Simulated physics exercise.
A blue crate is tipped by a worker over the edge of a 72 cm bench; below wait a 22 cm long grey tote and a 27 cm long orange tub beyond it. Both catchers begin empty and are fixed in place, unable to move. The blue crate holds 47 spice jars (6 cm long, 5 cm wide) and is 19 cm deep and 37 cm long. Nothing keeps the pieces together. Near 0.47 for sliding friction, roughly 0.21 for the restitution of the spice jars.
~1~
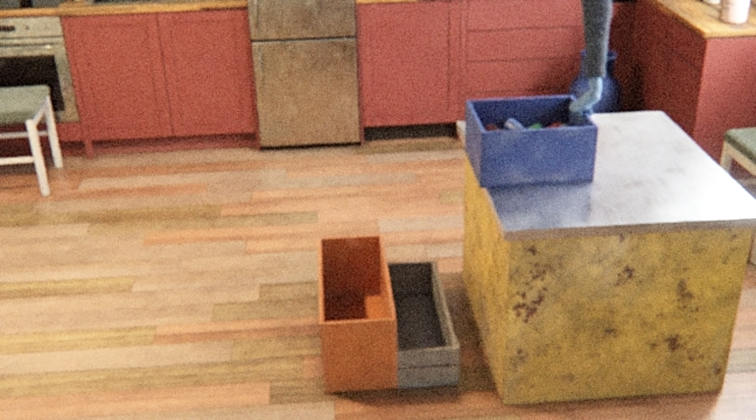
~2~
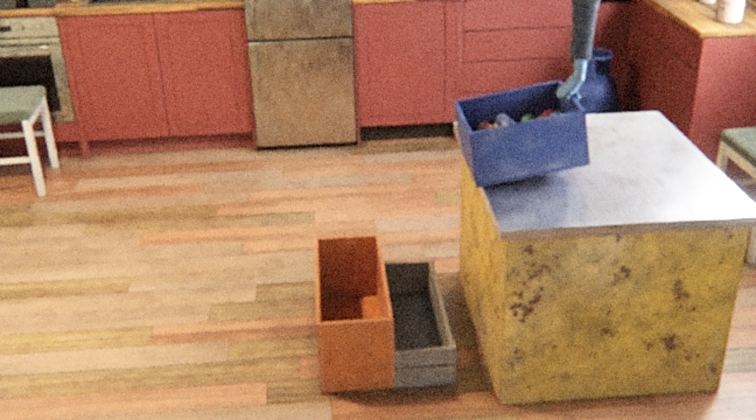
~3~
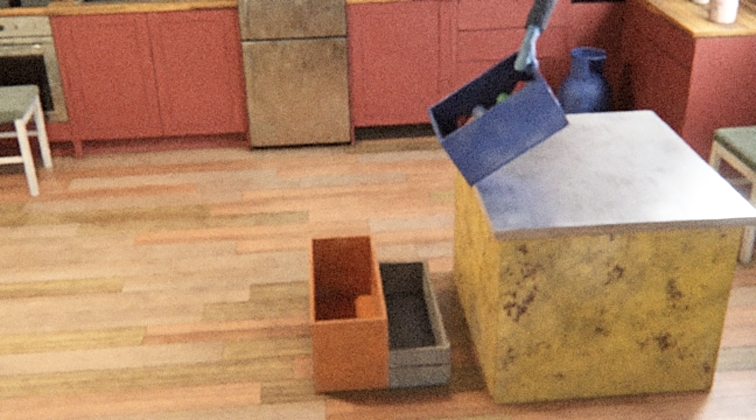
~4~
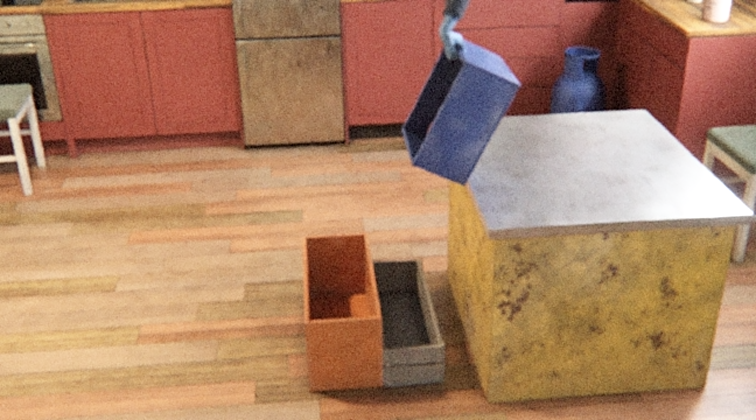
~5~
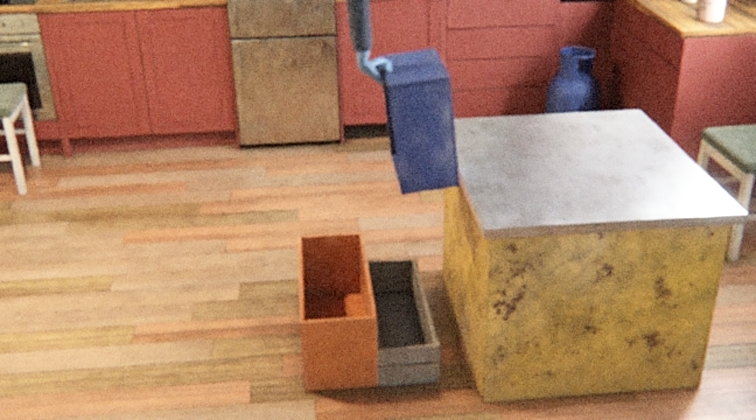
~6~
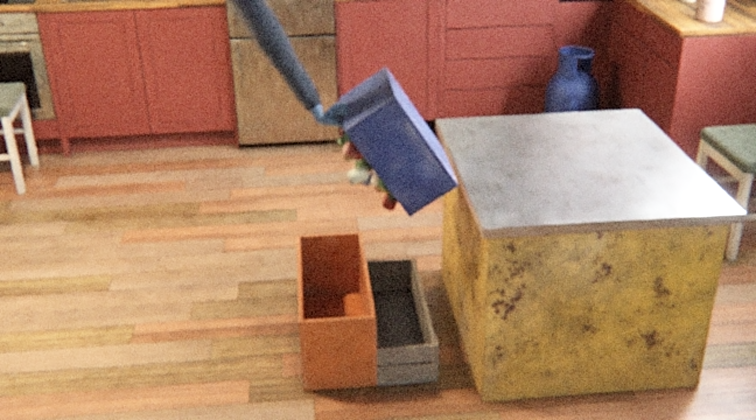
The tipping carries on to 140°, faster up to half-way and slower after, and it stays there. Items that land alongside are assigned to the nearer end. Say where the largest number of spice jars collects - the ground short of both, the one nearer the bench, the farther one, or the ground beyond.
The largest number collects here: Farther.
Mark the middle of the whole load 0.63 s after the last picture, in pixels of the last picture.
Estimated centre in the last picture: (336, 332).
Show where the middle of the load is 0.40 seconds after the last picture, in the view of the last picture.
At roughly (331, 331).
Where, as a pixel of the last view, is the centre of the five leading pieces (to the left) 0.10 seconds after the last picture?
The five leading pieces sit around (308, 210).
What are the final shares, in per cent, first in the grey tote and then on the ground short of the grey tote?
Estimate: 25 % then 0 %.
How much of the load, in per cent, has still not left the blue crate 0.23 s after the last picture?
Around 5 per cent of the load.
Then, 0.10 s after the last picture, tilt 136°; 10 still in the blue crate and 37 in the air.
Then, 0.23 s after the last picture, tilt 140°; 3 still in the blue crate, 1 in the grey tote, 21 in the orange tub, 2 on the ground beyond the orange tub and 20 in the air.
Then, 0.40 s after the last picture, tilt 140°; 6 in the grey tote, 25 in the orange tub, 9 on the ground beyond the orange tub and 7 in the air.
When it is over (0.63 s after the last picture), 12 in the grey tote, 26 in the orange tub and 9 on the ground beyond the orange tub.
